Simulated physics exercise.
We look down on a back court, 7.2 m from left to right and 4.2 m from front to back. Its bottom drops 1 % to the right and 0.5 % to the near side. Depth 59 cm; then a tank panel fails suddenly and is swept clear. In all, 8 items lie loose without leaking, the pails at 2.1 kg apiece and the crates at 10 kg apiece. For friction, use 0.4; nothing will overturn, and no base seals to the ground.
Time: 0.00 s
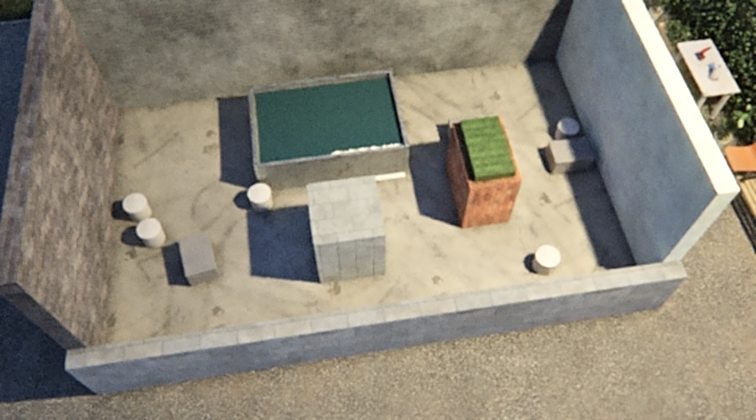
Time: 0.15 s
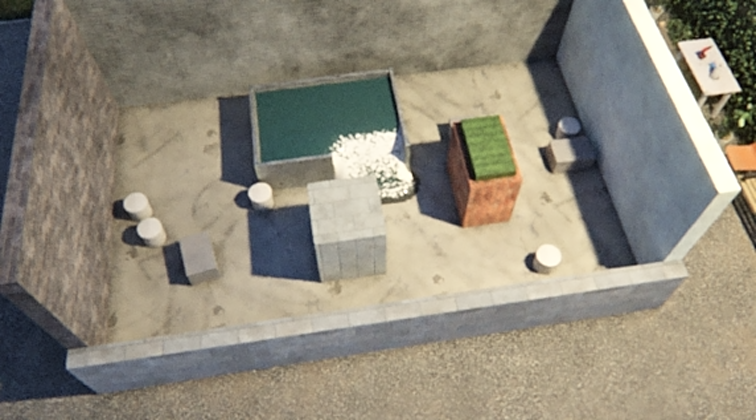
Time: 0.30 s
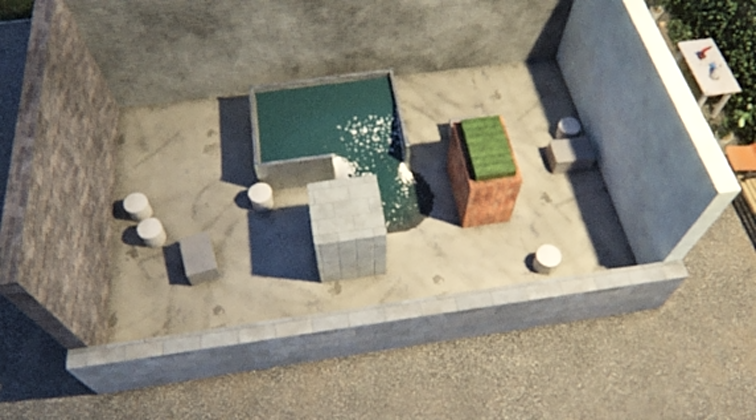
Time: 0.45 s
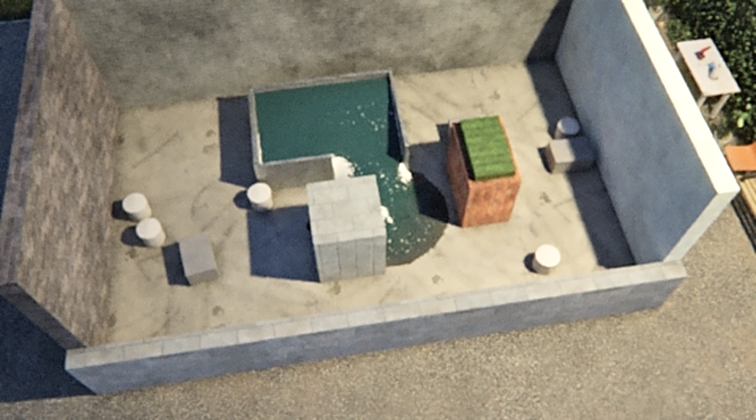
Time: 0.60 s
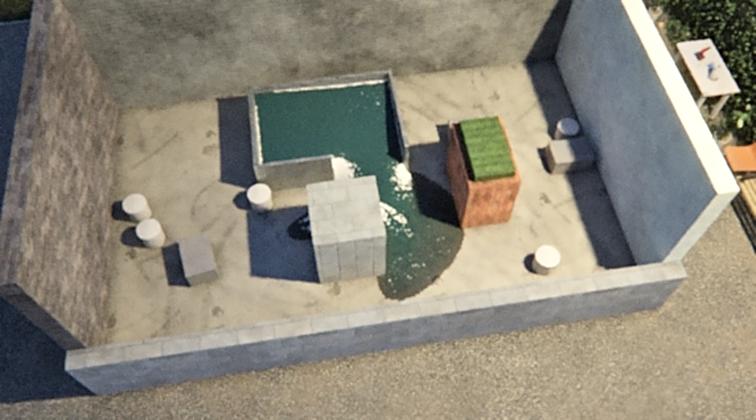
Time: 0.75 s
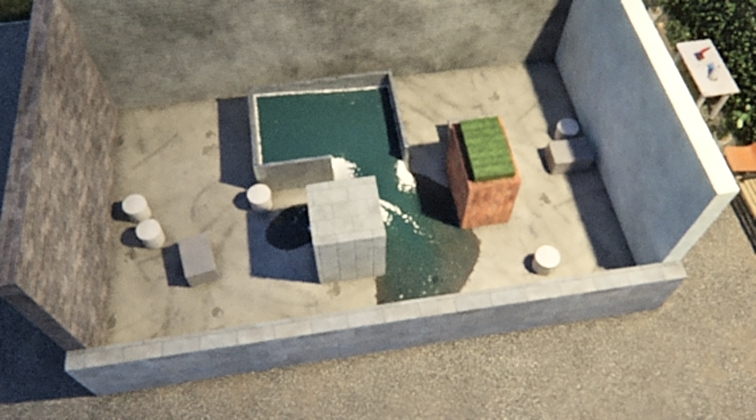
A walled court held a raised pool of dark green water, which burst out at its near right corner in white froth, then spread across the floor around the grey block toward the near wall.
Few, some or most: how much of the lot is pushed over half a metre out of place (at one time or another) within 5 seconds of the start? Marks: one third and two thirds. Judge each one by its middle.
That comes to at least two thirds.
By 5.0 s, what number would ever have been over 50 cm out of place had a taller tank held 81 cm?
Then 7.
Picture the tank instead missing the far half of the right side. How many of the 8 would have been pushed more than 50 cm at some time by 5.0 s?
Count: 4.
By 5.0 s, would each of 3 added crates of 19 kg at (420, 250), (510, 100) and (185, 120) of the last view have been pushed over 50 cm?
Well, in turn they are above that, below that and below that.
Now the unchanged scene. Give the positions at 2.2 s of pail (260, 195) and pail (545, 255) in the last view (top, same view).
They end up about (161, 165) and (590, 216) in the last view.
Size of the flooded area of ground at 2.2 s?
Somewhere around 15 m2, roughly.
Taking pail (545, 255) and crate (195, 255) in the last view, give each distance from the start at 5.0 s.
The first is off by 350 cm, the second by 60 cm.
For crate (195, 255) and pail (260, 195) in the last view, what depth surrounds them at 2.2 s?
Some 2 cm at the first, some 1 cm at the second.
After 1.1 s 0 of 8 are over 50 cm from their spots; 0 afloat.
After 2.2 s 2 of 8 are over 50 cm from their spots; 0 afloat.
After 3.5 s 6 of 8 are over 50 cm from their spots; 2 afloat.
After 5.0 s 7 of 8 are over 50 cm from their spots, and 7 have been at some point; 7 afloat.
